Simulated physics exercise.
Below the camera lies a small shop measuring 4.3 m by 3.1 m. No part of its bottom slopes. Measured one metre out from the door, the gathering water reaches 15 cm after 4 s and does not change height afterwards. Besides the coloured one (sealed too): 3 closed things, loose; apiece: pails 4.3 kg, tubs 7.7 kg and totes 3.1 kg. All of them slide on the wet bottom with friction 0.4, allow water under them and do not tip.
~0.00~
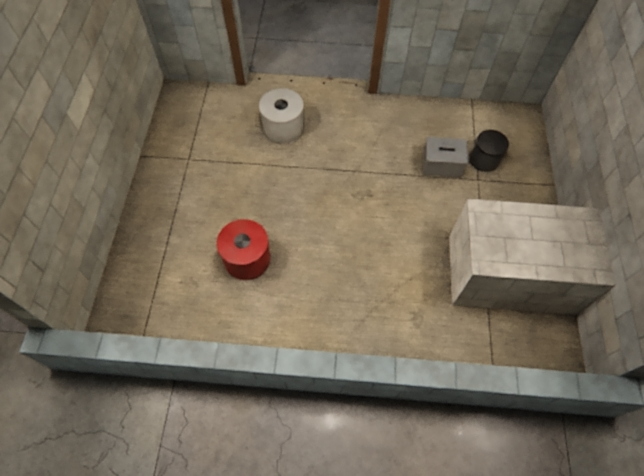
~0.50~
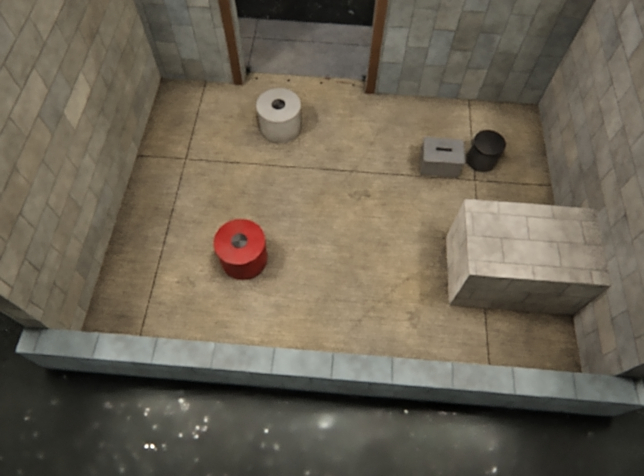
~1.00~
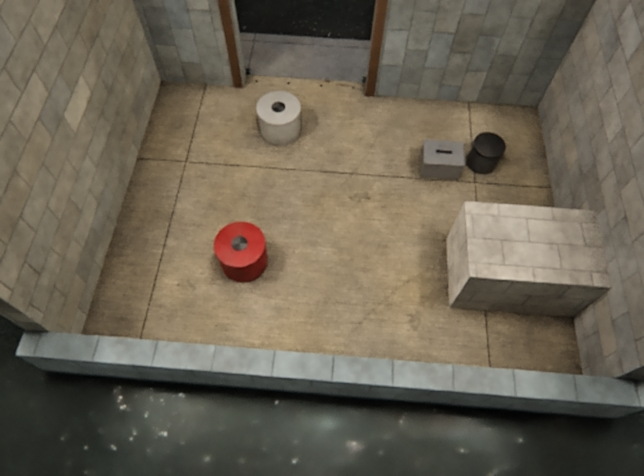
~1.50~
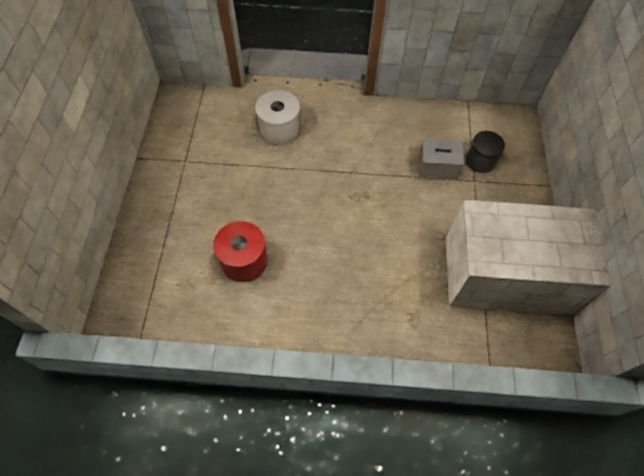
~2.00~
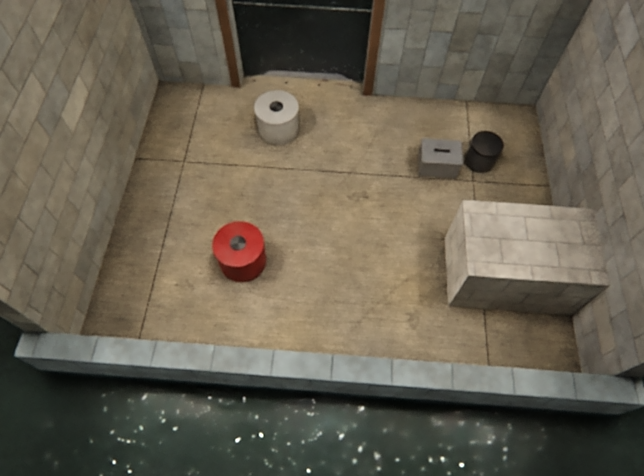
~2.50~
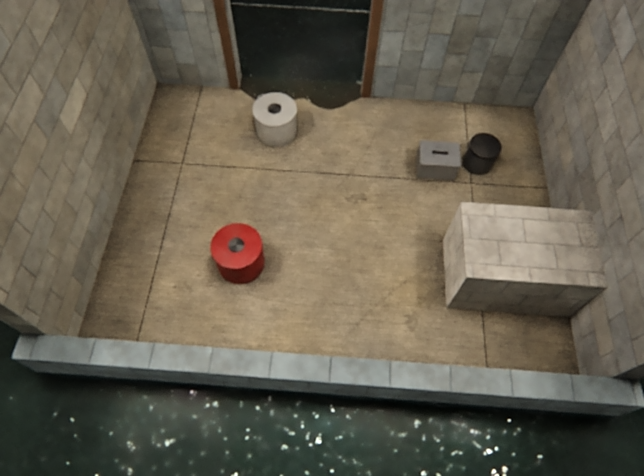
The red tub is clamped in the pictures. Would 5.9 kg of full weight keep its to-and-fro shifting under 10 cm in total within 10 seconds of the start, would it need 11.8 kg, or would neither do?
Neither would do.
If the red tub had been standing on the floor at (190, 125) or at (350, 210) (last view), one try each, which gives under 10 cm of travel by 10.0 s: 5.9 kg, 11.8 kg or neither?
Going in order: Both weights work, neither weight works.
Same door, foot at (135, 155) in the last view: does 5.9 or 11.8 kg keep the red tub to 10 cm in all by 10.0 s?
In that setup just the second mass works.
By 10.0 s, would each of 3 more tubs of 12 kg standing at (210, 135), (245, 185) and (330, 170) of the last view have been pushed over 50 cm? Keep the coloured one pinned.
The first comes out below the threshold, the second above the threshold, the third above the threshold.
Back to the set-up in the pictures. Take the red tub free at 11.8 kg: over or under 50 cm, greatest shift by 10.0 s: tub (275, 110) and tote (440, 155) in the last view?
Object 1: Surpassed, object 2: Not surpassed.
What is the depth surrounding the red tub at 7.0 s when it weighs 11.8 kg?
4 cm, roughly.
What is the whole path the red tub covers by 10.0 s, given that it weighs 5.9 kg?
Adding it all up, something like 100 cm.
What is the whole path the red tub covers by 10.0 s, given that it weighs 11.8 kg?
The total path comes to around 80 cm.
After 3.5 s the red tub would be 0 cm from its start with 5.9 kg and 0 cm from its start with 11.8 kg; 0 cm of water round it then.
After 4.5 s the red tub would be 0 cm from its start with 5.9 kg and 0 cm from its start with 11.8 kg; 0 cm of water round it then.
After 7.0 s the red tub would be 50 cm from its start with 5.9 kg and 3 cm from its start with 11.8 kg; 4 cm of water round it then.
After 10.0 s the red tub would be 59 cm from its start with 5.9 kg and 67 cm from its start with 11.8 kg; 9 cm of water round it then.
